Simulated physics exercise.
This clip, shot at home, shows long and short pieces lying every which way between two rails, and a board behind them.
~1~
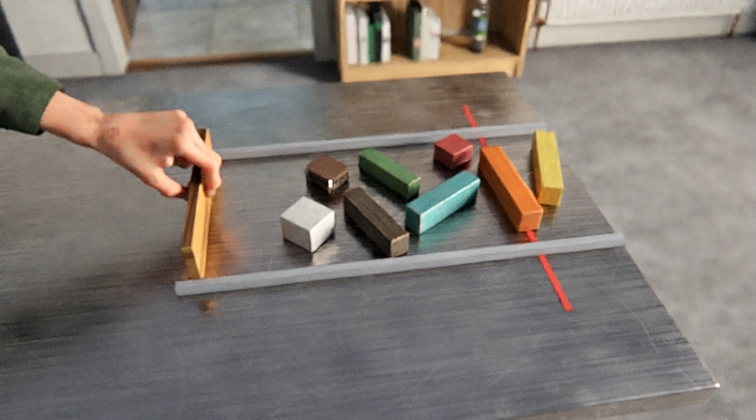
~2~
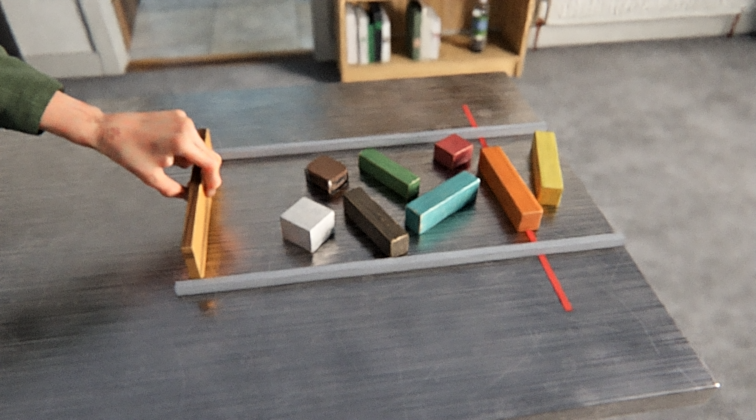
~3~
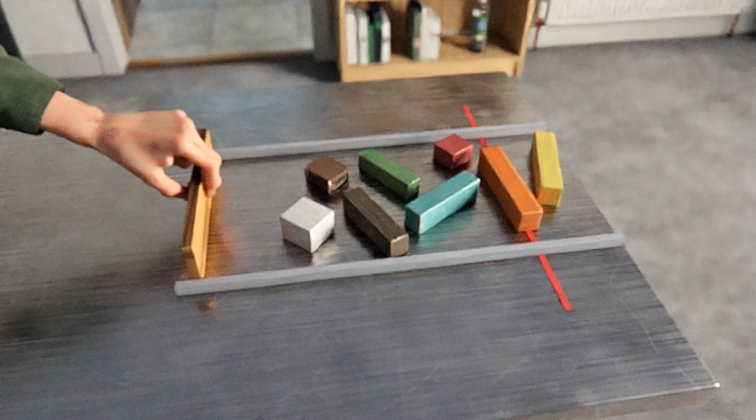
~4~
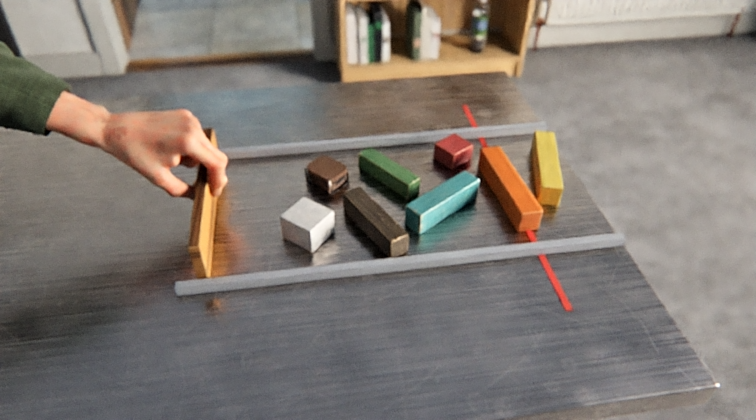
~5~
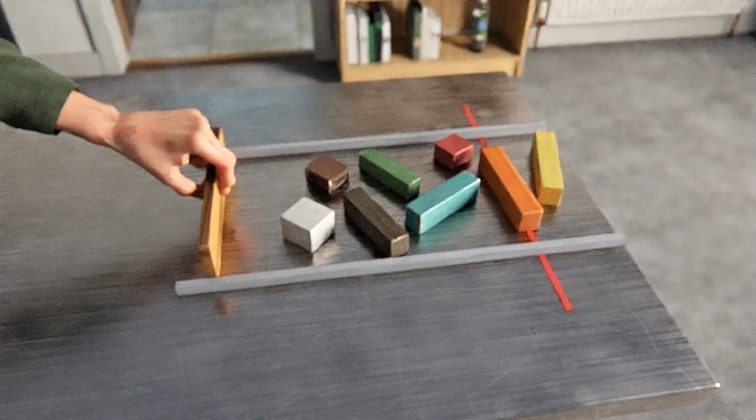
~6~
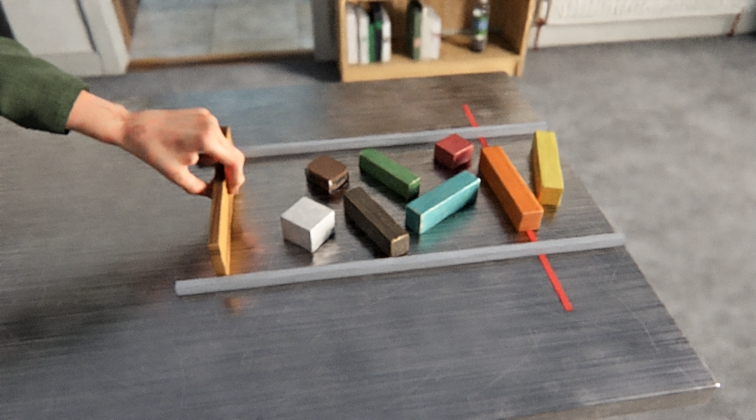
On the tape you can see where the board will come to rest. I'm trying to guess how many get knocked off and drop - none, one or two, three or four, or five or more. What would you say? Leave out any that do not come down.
Fallen: A single one or a pair.
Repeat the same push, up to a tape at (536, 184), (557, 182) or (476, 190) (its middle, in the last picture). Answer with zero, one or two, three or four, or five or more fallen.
Tape by tape, the falls would be three or four, then 5 or more, then zero.
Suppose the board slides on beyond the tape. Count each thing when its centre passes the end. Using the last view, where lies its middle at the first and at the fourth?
Pixels, in order: Around (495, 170), around (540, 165).
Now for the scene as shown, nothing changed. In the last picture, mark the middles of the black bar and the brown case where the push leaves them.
The one named first is at (565, 200), the next at (514, 168).
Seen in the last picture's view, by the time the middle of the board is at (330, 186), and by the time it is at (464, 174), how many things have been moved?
3 at one spot and 8 at the other.
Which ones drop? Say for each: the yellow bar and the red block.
Result - yellow bar leaves the top, red block holds its spot.
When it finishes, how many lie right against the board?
3 in contact.
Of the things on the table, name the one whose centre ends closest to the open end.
The orange stick finishes closest.
Soon after, none off yet; yellow bar at rest near (546, 166); orange stick at rest near (508, 186); red block at rest near (454, 151).
After that, none off yet; yellow bar at rest near (546, 166); orange stick at rest near (512, 185); red block displaced a little near (463, 148).
In the end, the number that fall off is one or two; gone, yellow bar.
